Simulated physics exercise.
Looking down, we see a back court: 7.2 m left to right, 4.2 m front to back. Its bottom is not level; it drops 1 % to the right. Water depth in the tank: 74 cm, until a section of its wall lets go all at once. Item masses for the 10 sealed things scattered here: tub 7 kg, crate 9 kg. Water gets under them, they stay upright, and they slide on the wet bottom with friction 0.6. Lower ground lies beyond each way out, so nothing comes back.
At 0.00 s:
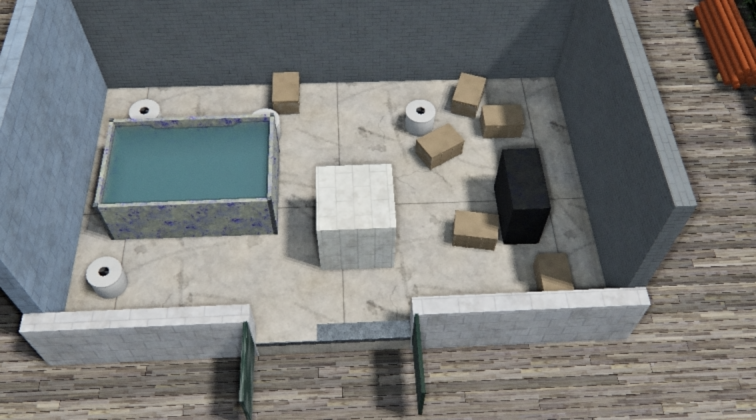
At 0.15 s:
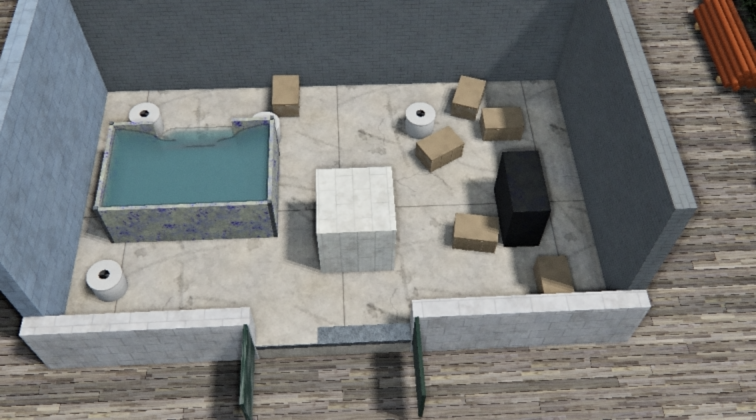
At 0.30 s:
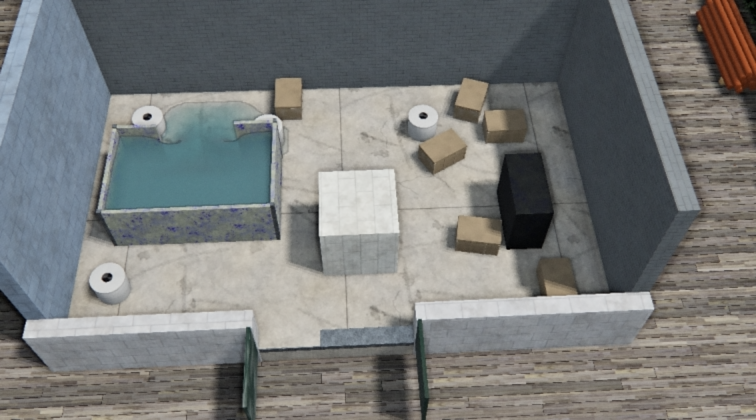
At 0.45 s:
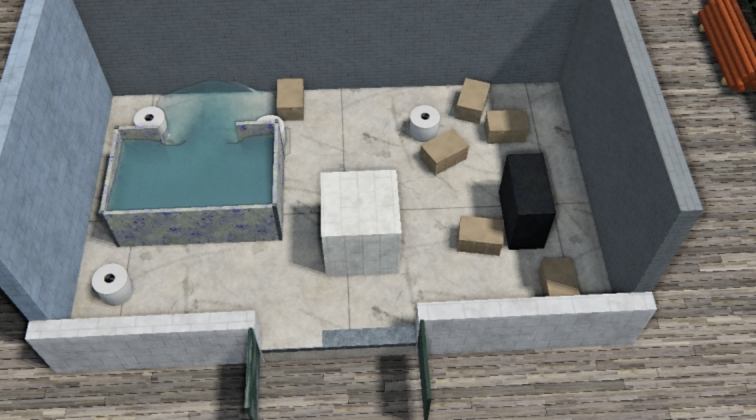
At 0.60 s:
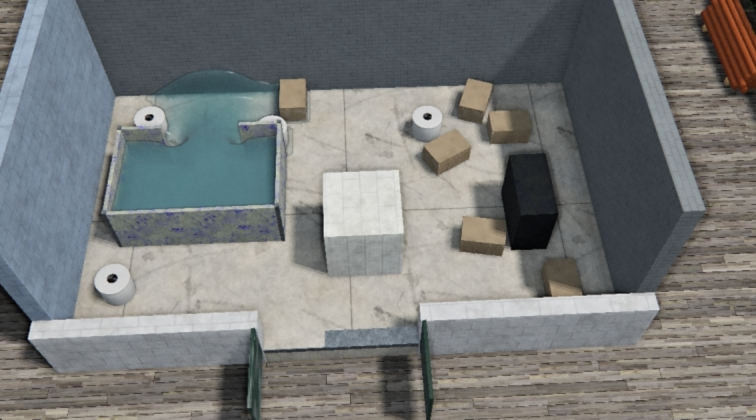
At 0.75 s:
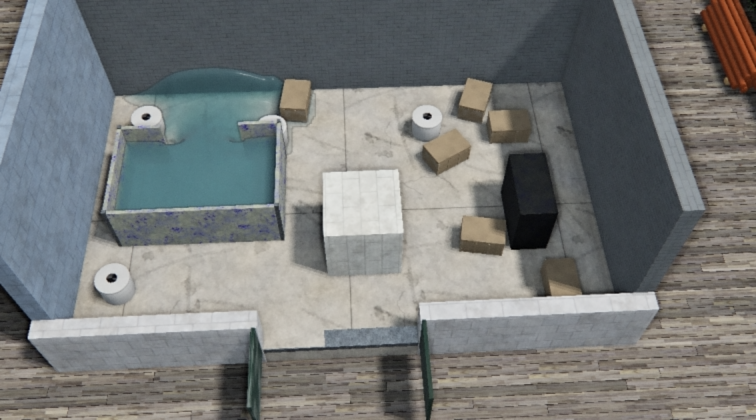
Teal water fills a patterned tank at the left of a walled court scattered with boxes, white rolls and two larger blocks, then dips at the tank's back edge. It pours through a gap there, fans out to the rear wall and spreads around a nearby roll and box, which shift slightly.
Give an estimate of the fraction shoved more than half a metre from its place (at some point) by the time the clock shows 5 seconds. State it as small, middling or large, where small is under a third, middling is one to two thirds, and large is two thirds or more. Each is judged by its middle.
Large.
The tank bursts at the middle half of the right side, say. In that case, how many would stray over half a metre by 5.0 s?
Count: 6.
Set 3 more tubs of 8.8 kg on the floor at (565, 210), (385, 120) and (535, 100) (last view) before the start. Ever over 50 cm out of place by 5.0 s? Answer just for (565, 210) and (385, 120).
The first comes out beyond the limit, the second beyond the limit.
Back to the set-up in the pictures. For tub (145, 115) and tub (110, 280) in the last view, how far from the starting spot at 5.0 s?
Going in order, that's 40 cm for one and 120 cm for the other.
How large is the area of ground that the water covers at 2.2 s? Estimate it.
16 m2.
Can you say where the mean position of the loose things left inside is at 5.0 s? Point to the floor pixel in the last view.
Close to pixel (424, 213).
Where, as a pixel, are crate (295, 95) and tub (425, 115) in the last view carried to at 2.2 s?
Approx. (386, 174); approx. (467, 125).
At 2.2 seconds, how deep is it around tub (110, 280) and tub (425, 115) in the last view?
2 and 7 cm.
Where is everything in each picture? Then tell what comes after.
The first picture shows a tub at (144, 111), on the bottom; a crate at (285, 86) rests on the ground; 3.2 m2 under water; 0 of 10 have shifted.
The second picture shows a tub at (144, 114), on the bottom; a crate at (285, 89) rests on the ground; water covers 3.8 m2; 0 of 10 have shifted.
The third picture shows a tub at (147, 117), on the bottom; a crate at (288, 92) rests on the ground; 4.8 m2 under water; 0 of 10 have shifted.
The fourth picture shows a tub at (149, 118) rests on the ground; a crate at (290, 93), on the bottom; 5.5 m2 under water; 0 of 10 have shifted.
The fifth picture shows a tub at (149, 118), on the bottom, 4 cm from its start; a crate at (292, 93), on the bottom; 5.6 m2 under water; 0 of 10 have shifted.
The sixth picture shows a tub at (146, 117), on the bottom, 9 cm from its start; a crate at (295, 94) rests on the ground, 6 cm from its start; water covers 5.8 m2; 2 of 10 have shifted.
After 1.1 s 0 of 10 are over 50 cm from their spots; 0 afloat.
After 2.2 s 3 of 10 are over 50 cm from their spots; 3 afloat.
After 3.5 s 6 of 10 are over 50 cm from their spots; 5 afloat.
After 5.0 s 8 of 10 are over 50 cm from their spots, and 9 have been at some point; 8 afloat.
